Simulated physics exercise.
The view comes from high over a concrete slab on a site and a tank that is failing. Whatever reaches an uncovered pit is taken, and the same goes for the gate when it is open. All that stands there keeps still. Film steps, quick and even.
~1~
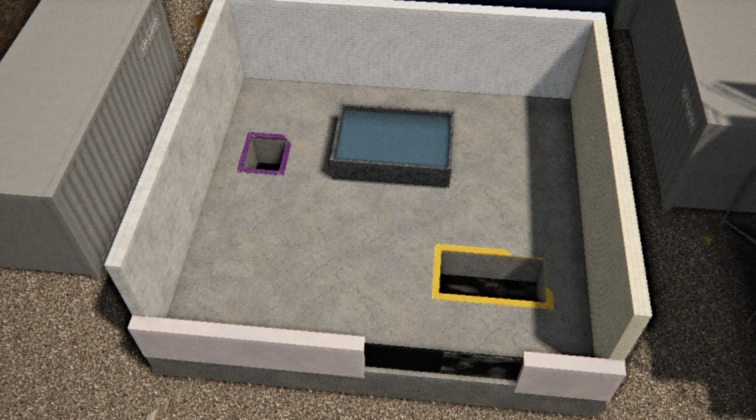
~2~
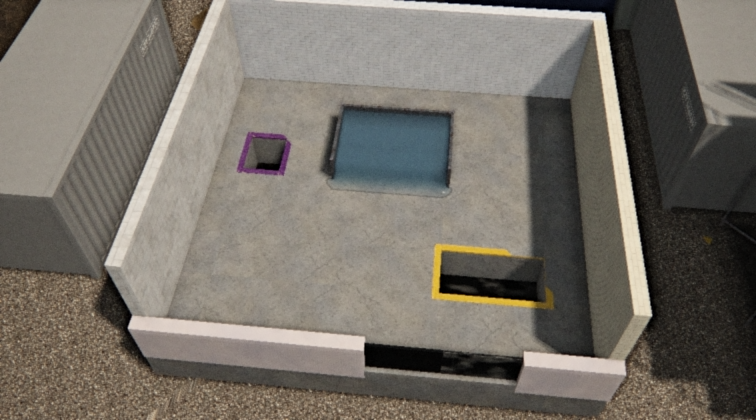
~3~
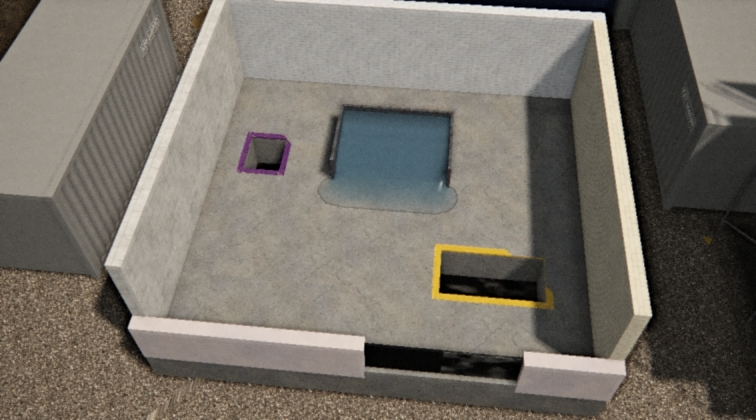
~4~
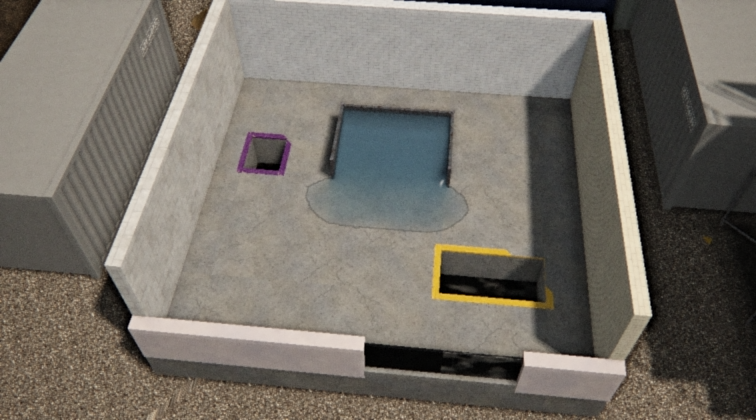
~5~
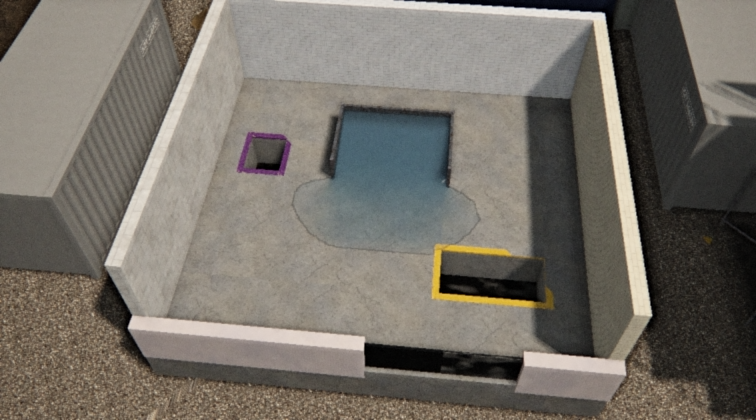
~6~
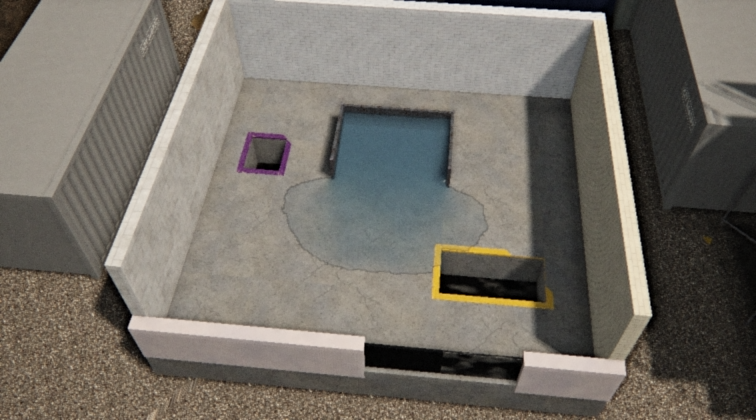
Water pouring from the front of a failing tank and spreading across a walled concrete slab, reaching the yellow-edged opening.
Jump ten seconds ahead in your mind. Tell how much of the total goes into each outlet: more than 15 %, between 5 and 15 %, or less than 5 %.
The gate lands in the bottom band - below five per cent; the yellow pit lands in the top band - past fifteen per cent; the purple pit lands in the middle band - five to fifteen per cent.
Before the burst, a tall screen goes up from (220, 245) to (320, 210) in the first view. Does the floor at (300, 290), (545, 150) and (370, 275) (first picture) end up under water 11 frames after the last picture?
Swamped; spared; swamped.
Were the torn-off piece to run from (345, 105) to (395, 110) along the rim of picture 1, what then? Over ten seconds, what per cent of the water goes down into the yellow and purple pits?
The yellow pit gets 6 per cent and the purple pit 20 per cent.
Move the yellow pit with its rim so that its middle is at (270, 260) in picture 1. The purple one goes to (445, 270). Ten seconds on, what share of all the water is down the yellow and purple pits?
Yellow gets 30 in a hundred; purple gets 20 in a hundred.
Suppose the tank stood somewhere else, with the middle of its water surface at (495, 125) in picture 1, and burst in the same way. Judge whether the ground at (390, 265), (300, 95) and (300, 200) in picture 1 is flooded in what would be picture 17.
Soaked - unflooded - unflooded.
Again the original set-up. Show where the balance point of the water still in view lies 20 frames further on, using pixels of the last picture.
Somewhere near (350, 271).
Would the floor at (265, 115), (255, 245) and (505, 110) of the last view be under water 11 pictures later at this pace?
Points in order - 1: Unwetted; 2: Inundated; 3: Unwetted.
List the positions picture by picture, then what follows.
In the first picture, the water tank at (394, 138) is whole and still.
In the second picture, water pours out at (390, 175) and has run to (331, 183).
In the third picture, water pours out at (390, 177) and has run to (323, 189).
In the fourth picture, water pours out at (390, 177) and has run to (315, 203).
In the fifth picture, the front is at (310, 225), out from the gap at (390, 177).
In the sixth picture, the front is at (326, 258), out from the gap at (390, 177).
A moment on, water covers 30 % of the floor; the gate 0 %, the yellow pit 2 %, the purple pit 0 %.
Next, water covers 35 % of the floor; the gate 0 %, the yellow pit 7 %, the purple pit 0 %.
Then, water covers 45 % of the floor; the gate 0 %, the yellow pit 12 %, the purple pit 0 %.
Later, water covers 60 % of the floor; the gate 0 %, the yellow pit 18 %, the purple pit 1 %.
In the end, water covers 65 % of the floor; the gate 0 %, the yellow pit 26 %, the purple pit 8 %.
